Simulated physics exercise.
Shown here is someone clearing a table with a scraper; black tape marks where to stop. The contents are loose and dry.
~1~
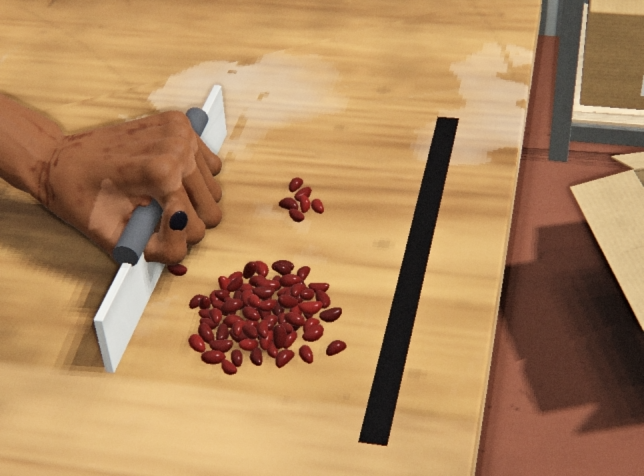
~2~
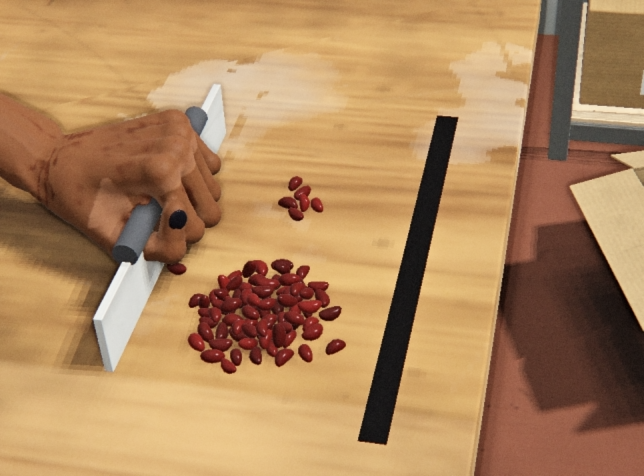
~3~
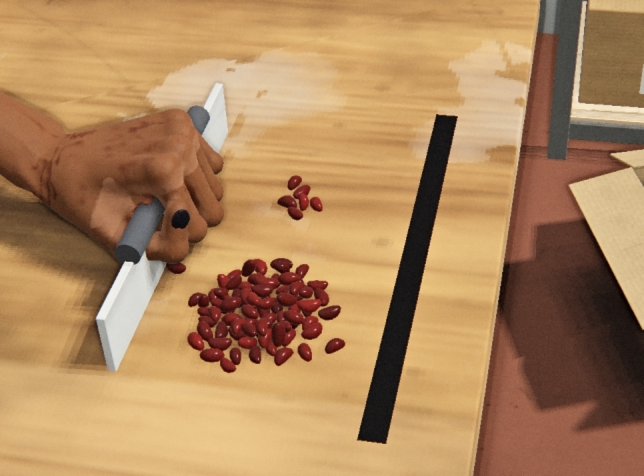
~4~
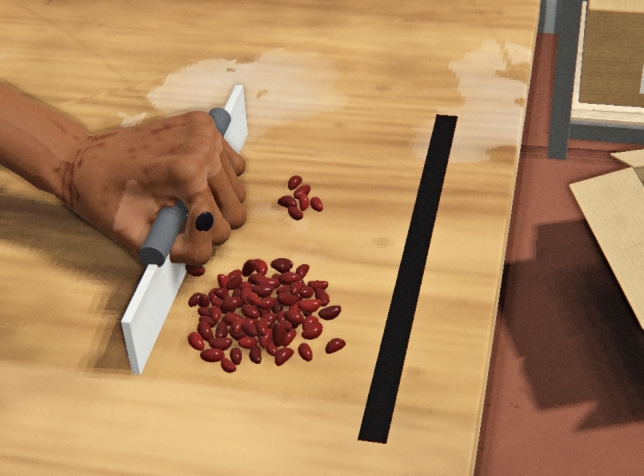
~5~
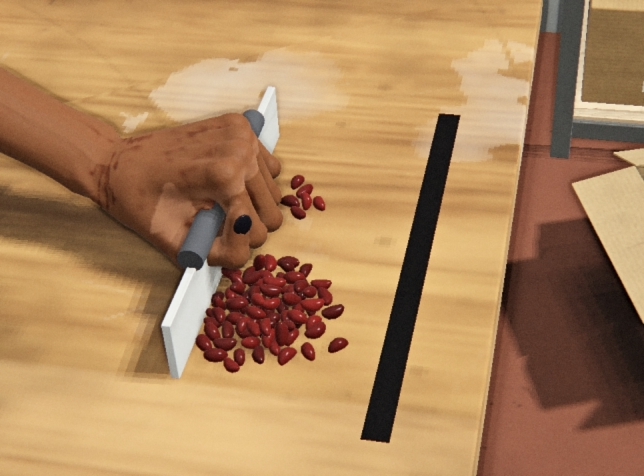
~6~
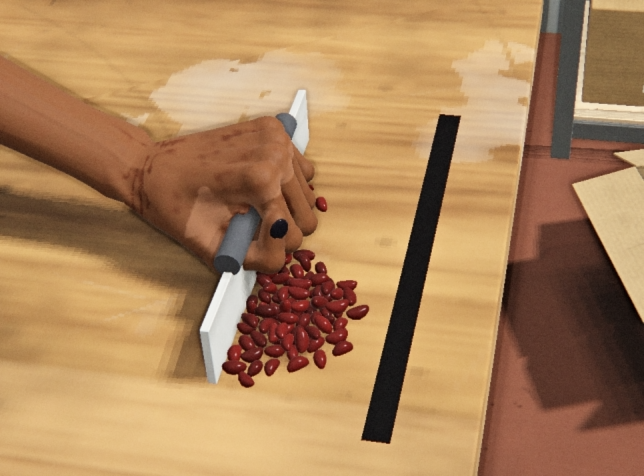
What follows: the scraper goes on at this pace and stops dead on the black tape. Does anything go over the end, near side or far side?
The front batch loses some bits. The back batch loses nothing.
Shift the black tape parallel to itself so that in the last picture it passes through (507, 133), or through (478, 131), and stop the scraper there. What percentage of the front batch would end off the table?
Share off the table is 100 per cent for the first position and 70 per cent for the second.
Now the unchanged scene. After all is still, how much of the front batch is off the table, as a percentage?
Roughly 30 %.
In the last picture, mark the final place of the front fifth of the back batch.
Roughly (466, 215), I'd say.
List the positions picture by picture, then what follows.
In the first picture, scraper near (114, 324), at rest; black tape near (445, 131), about a palm's width from the edge; edge at (501, 274); front batch near (265, 311), many kidney beans; back batch near (305, 204), a few kidney beans.
In the second picture, scraper near (114, 323), at rest; back batch near (305, 203).
In the third picture, scraper near (116, 322); front batch near (264, 309).
In the fourth picture, scraper near (141, 325); back batch near (304, 202).
In the fifth picture, scraper near (180, 329); front batch near (268, 308), a little pushed along.
In the sixth picture, scraper near (217, 334); black tape near (447, 129); edge at (503, 271); front batch near (297, 311), all but a few pushed along; back batch near (309, 202).
Then, 0.33 s on from there, scraper still moving, near (350, 204); front batch all on the table, its front near (441, 311); back batch all on the table, its front near (393, 201).
Then, 0.67 s on from there, scraper stopped at the black tape; front batch a little over the edge; back batch all on the table, its front near (472, 208).
Then, 0.95 s on from there, scraper stopped at the black tape; front batch near a quarter over the edge; back batch all on the table, its front near (472, 208).
In the end, scraper stopped at the black tape; front batch near a quarter over the edge; back batch all on the table, its front near (472, 208).
